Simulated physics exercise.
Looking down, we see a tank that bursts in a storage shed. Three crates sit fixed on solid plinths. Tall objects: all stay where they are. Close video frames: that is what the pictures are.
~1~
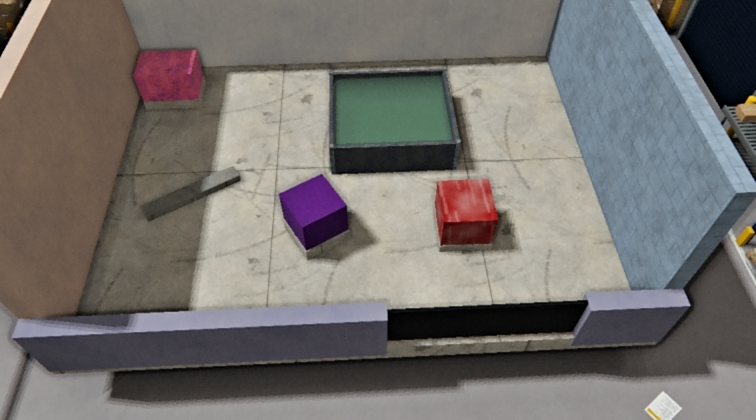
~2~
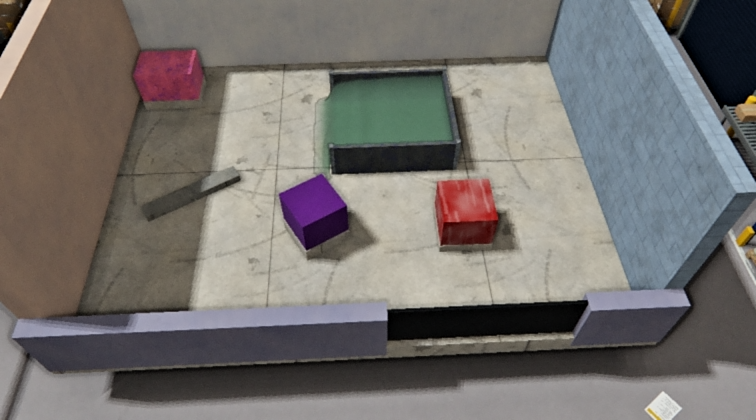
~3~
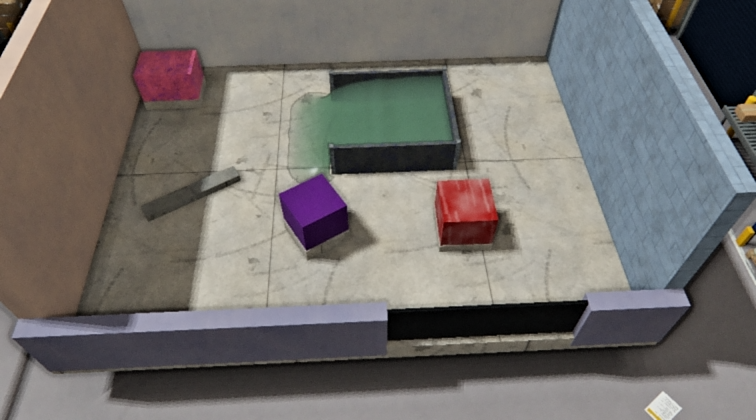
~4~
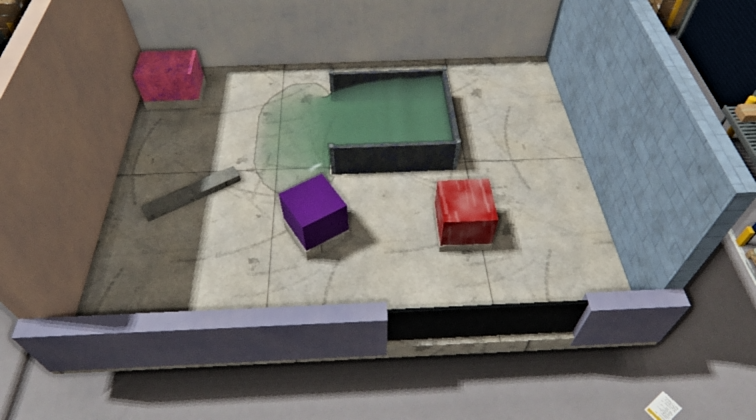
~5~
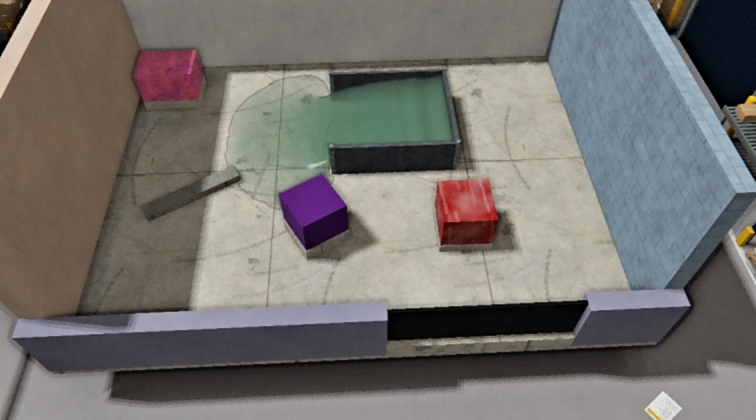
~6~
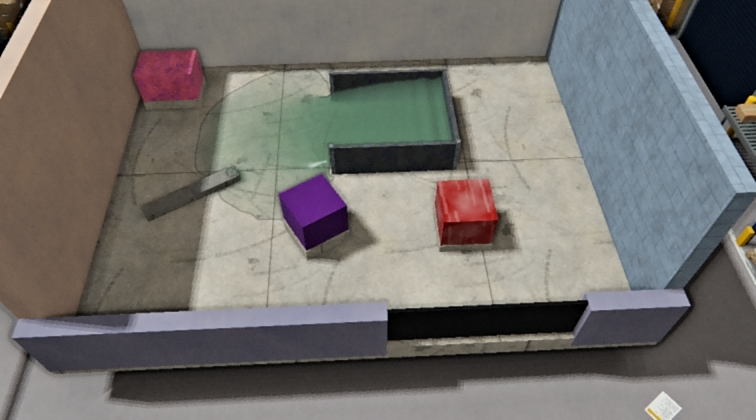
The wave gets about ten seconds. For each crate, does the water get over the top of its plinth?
The pink crate will be a wet one. The purple crate will be a dry one. The red crate will be a dry one.
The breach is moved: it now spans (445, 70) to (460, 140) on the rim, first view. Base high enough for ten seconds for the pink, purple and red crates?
Well, pink crate stays clear and purple crate stays clear, but red crate stays clear.
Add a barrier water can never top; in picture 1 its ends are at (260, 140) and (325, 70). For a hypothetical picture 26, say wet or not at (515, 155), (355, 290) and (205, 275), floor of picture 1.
As listed: No water, not flooded, awash.
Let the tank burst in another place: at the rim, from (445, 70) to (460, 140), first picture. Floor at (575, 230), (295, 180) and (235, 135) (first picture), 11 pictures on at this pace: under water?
Spot one: Reached by the flood. Spot two: Spared by the leak. Spot three: Spared by the leak.
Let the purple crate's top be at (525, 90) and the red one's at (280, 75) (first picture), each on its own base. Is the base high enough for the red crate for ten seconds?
Note: Red crate is caught.
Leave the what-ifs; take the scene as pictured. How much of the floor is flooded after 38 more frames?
Some 65 per cent.
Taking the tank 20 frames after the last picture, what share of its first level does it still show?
Around 18 in a hundred, give or take.
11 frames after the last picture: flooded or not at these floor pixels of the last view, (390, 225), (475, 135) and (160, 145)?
Status by point, in sequence: Unwetted; unwetted; waterlogged.
A moment on, water covers 30 % of the floor; the pink crate water round its plinth, the purple crate water round its plinth, the red crate not reached.
Next, water covers 35 % of the floor; the pink crate water round its plinth, the purple crate water round its plinth, the red crate not reached.
Then, water covers 40 % of the floor; the pink crate water round its plinth, the purple crate water round its plinth, the red crate not reached.
Later, water covers 65 % of the floor; the pink crate water round its plinth, the purple crate water round its plinth, the red crate water round its plinth.
In the end, water covers 90 % of the floor; the pink crate was topped, the purple crate stayed above the water, the red crate stayed above the water.
